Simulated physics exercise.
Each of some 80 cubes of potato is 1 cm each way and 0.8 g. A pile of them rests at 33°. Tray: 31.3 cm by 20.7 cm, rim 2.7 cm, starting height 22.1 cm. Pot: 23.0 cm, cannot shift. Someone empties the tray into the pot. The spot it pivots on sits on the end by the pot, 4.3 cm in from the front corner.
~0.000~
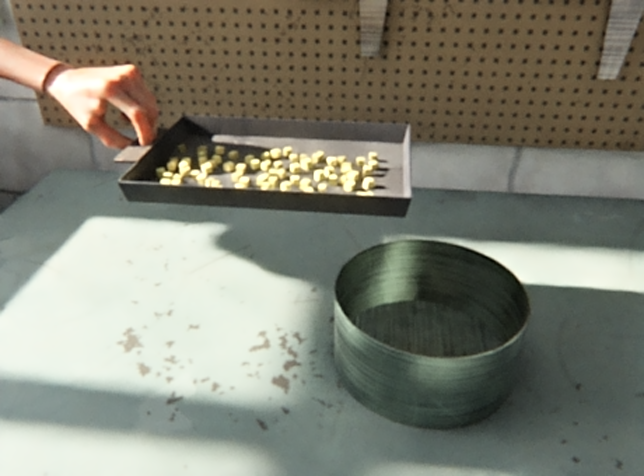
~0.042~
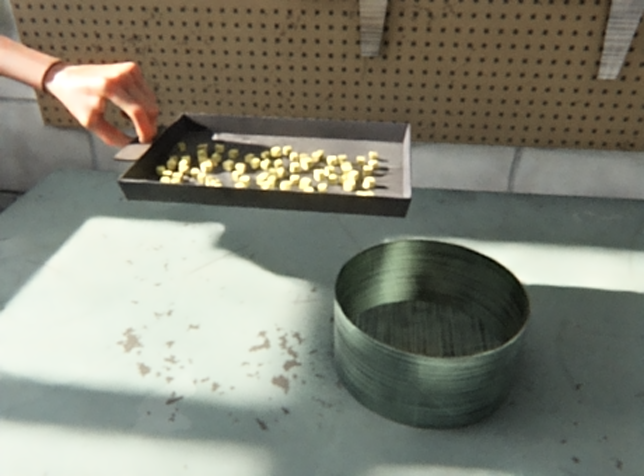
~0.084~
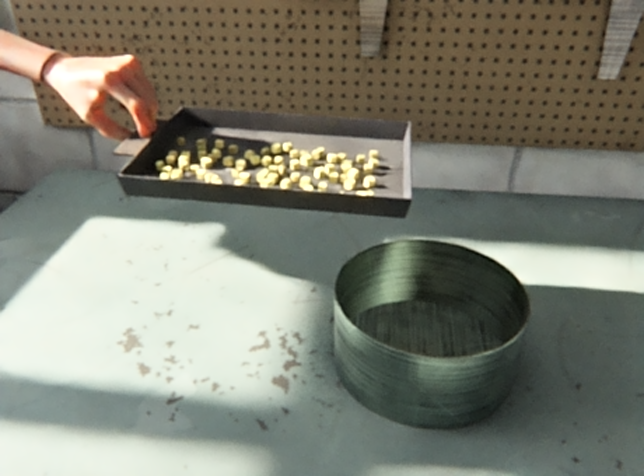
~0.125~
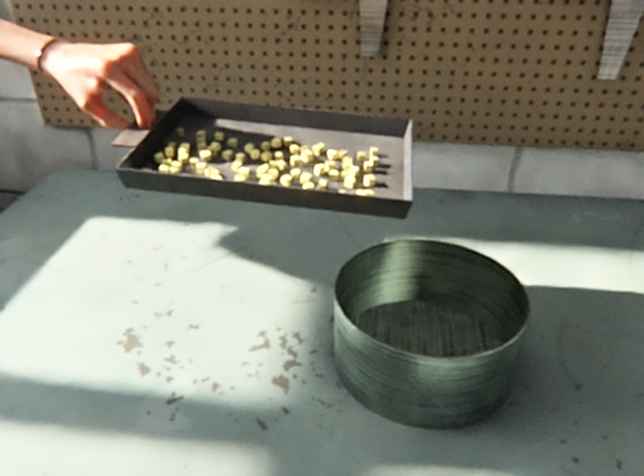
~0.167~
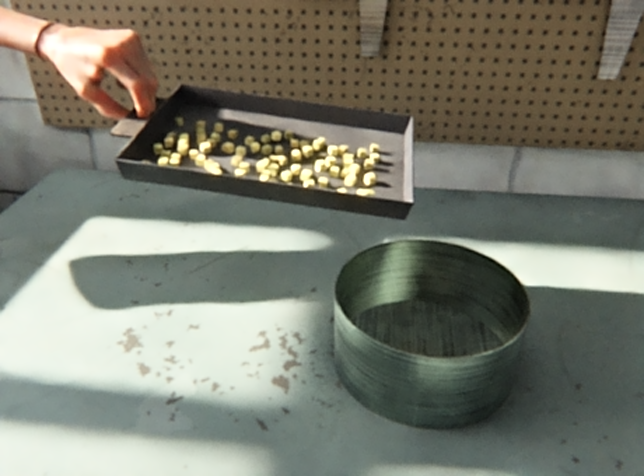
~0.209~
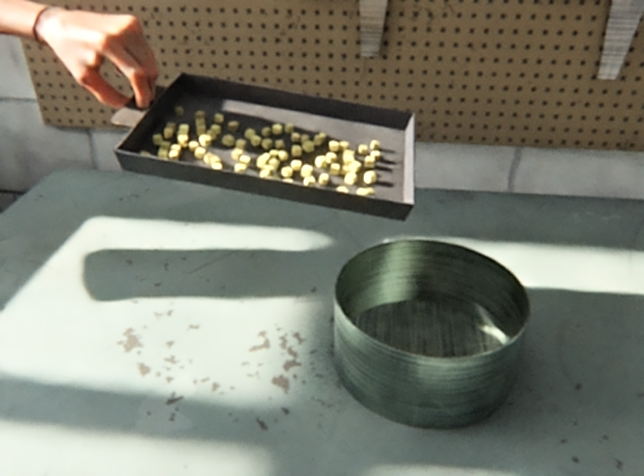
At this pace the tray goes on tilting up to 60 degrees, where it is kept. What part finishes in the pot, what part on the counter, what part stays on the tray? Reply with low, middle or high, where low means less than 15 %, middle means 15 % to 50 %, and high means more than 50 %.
My answer: Pot - middle; counter - low; left on the tray - high.
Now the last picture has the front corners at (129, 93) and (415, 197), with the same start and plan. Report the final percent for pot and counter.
Pot 20, counter 10.
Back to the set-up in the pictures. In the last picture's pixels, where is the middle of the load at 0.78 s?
Load centre, approx.: (348, 167) px.
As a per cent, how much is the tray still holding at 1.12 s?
About 75%.
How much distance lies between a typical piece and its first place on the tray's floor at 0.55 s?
0 cm.
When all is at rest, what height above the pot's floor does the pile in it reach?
About 1.0 centimetres.
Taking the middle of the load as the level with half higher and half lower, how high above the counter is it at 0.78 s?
The halfway line is at about 28 cm.
After 0.55 s, tilt 35 degrees; the tray holds 100 %, the pot 0 %.
Then, at 0.78 s, tilt 51 degrees; the tray holds 100 %, the pot 0 %.
Then, at 1.12 s, tilt 60 degrees; the tray holds 75 %, the pot 25 %.
In the end, at 2.4 s, pot 30 %, counter 0 %, tray 70 %.
